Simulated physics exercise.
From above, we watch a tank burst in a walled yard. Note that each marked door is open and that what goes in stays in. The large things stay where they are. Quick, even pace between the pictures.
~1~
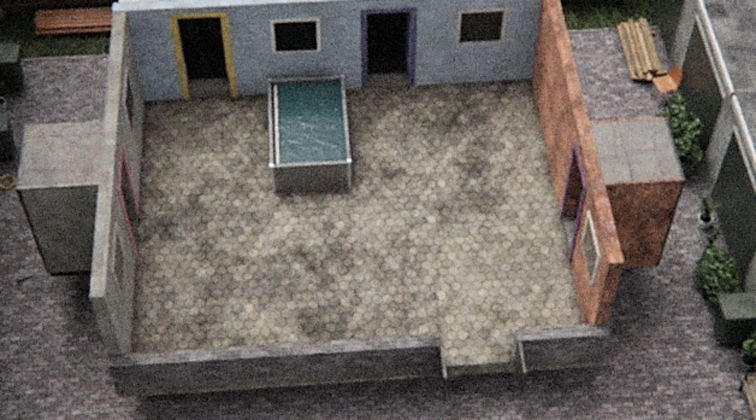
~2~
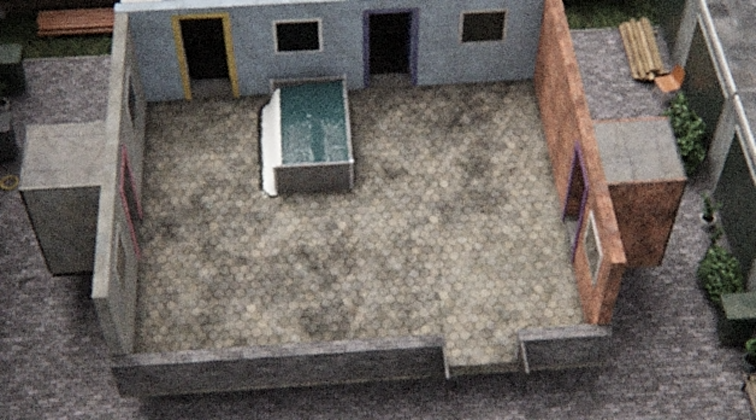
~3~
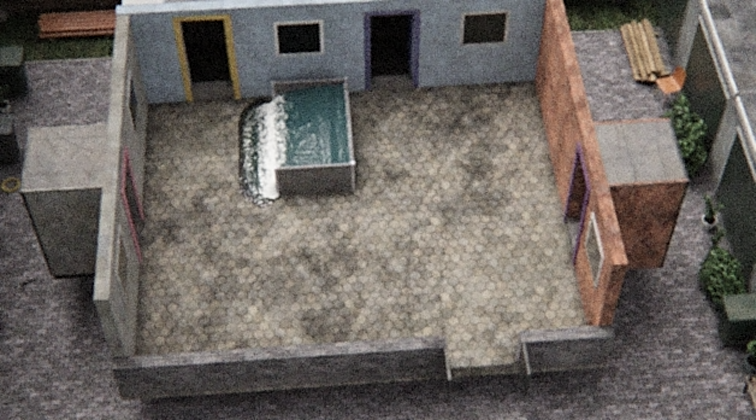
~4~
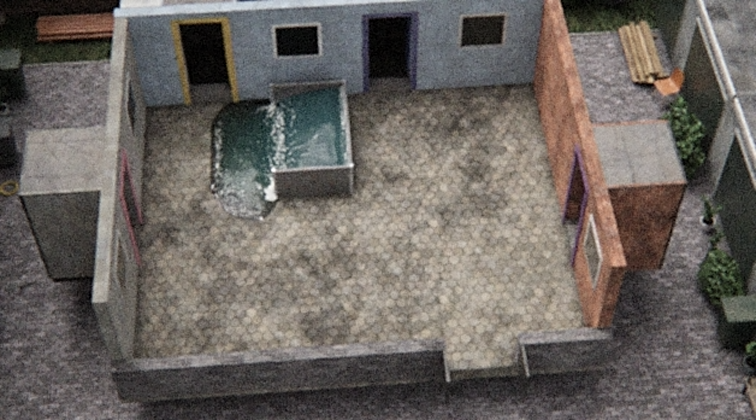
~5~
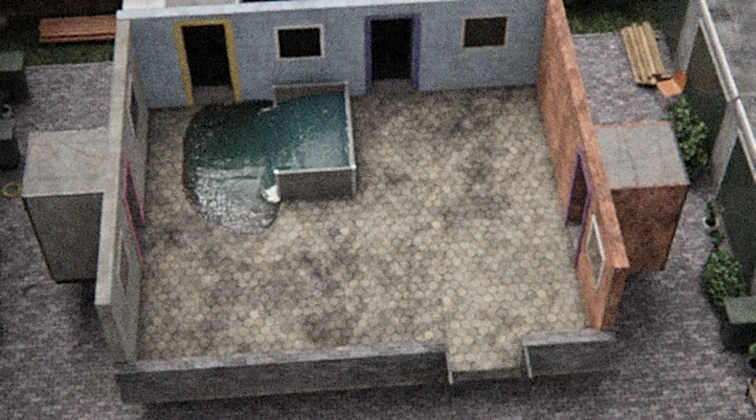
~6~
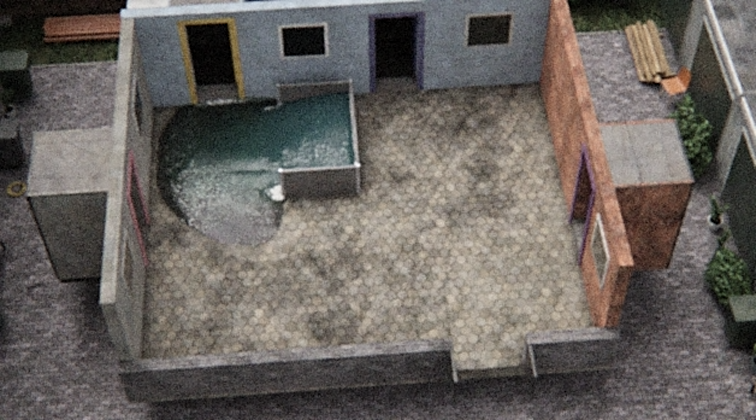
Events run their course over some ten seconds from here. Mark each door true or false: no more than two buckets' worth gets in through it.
Purple door: True, yellow door: True, blue door: True, pink door: False.
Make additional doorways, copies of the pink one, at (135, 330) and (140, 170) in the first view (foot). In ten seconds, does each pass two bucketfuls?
The first crosses the line, the second crosses the line.
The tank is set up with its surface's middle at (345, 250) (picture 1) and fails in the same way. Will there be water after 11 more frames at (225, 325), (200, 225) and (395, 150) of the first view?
Going through them in that order: Waterlogged, waterlogged and still bare.
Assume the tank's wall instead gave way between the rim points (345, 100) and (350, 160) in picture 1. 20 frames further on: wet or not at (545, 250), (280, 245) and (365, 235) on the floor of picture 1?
Submerged, untouched, untouched.
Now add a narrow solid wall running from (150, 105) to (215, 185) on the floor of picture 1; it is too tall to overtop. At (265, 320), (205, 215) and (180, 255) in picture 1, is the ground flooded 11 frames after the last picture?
Results in order: Bone-dry / swamped / swamped.
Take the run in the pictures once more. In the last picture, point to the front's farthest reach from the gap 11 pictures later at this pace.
Farthest reach: About (143, 331).
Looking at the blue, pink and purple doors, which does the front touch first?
The pink one is the one.
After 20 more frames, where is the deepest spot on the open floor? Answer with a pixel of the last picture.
Somewhere close to (141, 382).
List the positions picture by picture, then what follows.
The first frame shows the open tank at (308, 123) is whole and still.
In the second frame, water pours out at (276, 141) and has run to a hidden place.
In the third frame, water pours out at (277, 144) and has run to (259, 103).
In the fourth frame, water pours out at (276, 147) and has run to (237, 101).
In the fifth frame, the front is at (212, 105), out from the gap at (278, 149).
In the sixth frame, water pours out at (283, 148) and has run to (165, 194).
A moment on, water covers 20 % of the floor; the purple door not reached, the yellow door wet at the sill, nothing in, the blue door not reached, the pink door under two buckets in.
Next, water covers 20 % of the floor; the purple door not reached, the yellow door wet at the sill, nothing in, the blue door not reached, the pink door over two buckets in.
Then, water covers 30 % of the floor; the purple door not reached, the yellow door wet at the sill, nothing in, the blue door not reached, the pink door far over two buckets in.
Later, water covers 55 % of the floor; the purple door not reached, the yellow door wet at the sill, nothing in, the blue door wet at the sill, nothing in, the pink door far over two buckets in.
In the end, water covers 85 % of the floor; the purple door wet at the sill, nothing in, the yellow door wet at the sill, nothing in, the blue door wet at the sill, nothing in, the pink door far over two buckets in.
